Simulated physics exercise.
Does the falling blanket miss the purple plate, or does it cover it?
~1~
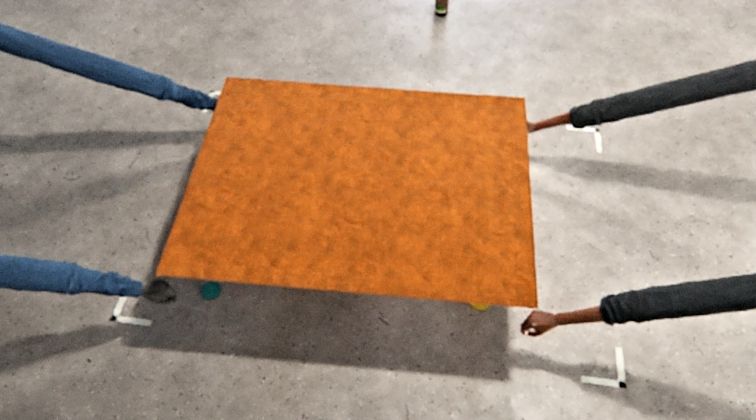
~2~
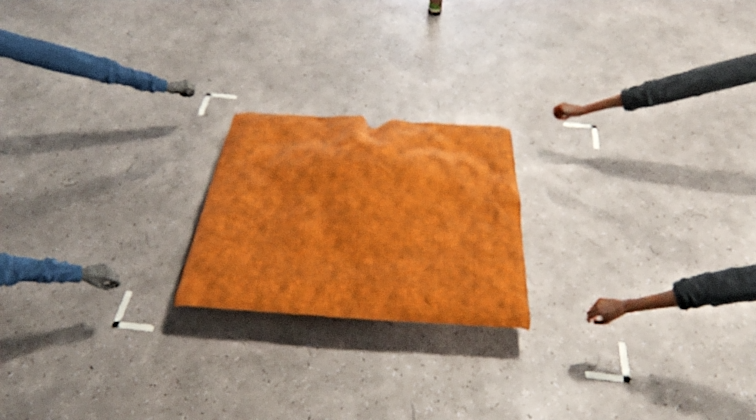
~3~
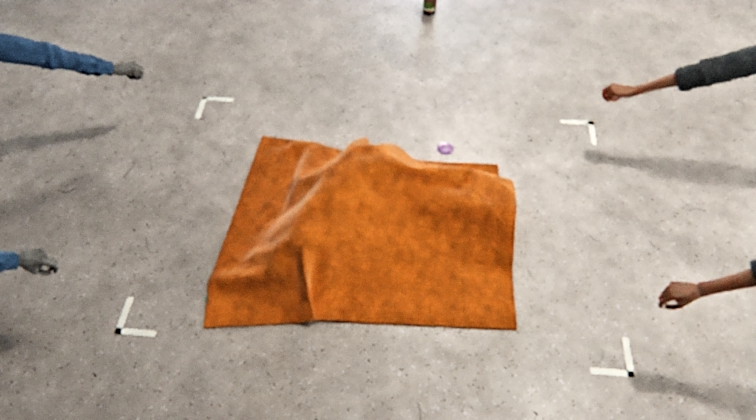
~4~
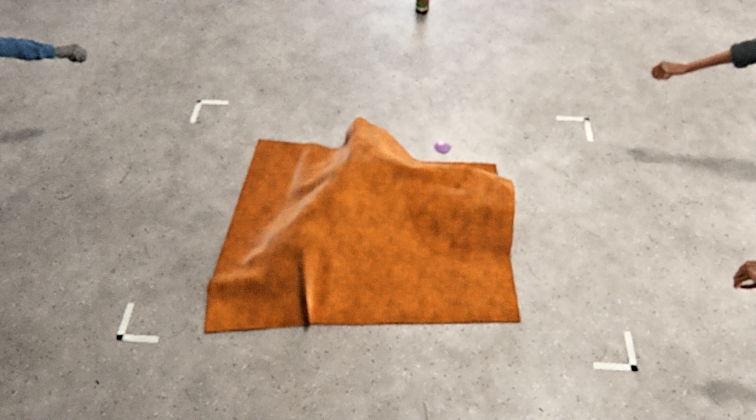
The blanket misses the purple plate, which stays in the open just beyond the far edge of the cloth.
Four hands letting go of an orange blanket, which drops and settles in raised folds, leaving a small purple plate uncovered.
